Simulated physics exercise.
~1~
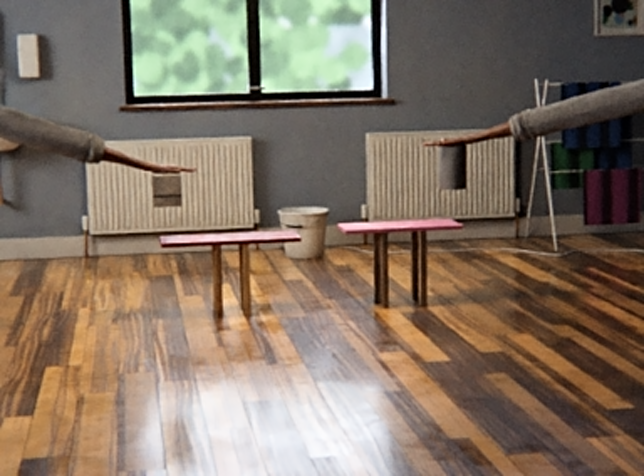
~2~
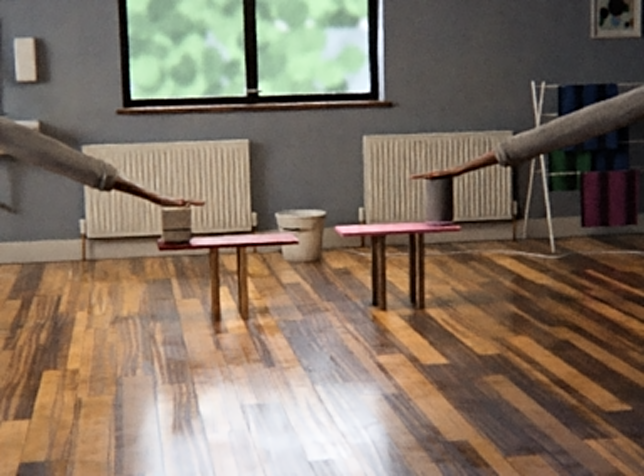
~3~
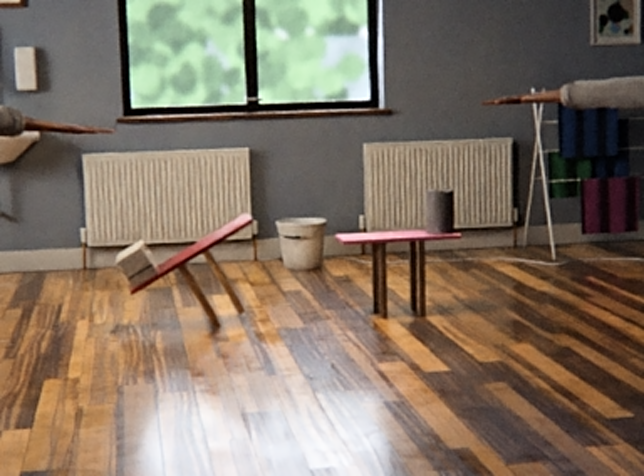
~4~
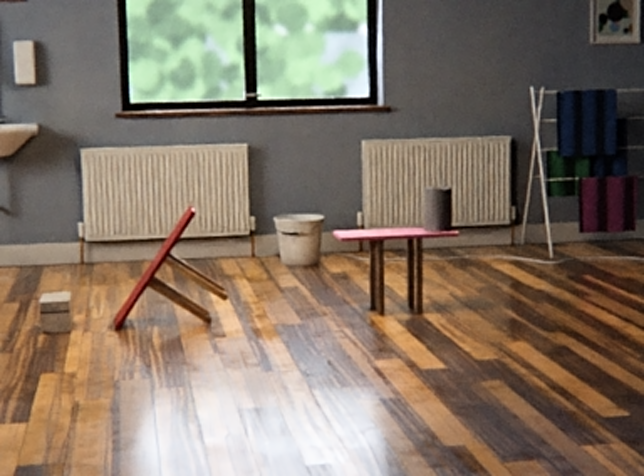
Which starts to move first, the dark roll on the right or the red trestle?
The dark roll moves first, as the hand lowers it onto the pink trestle. The red trestle only starts to tip after that.
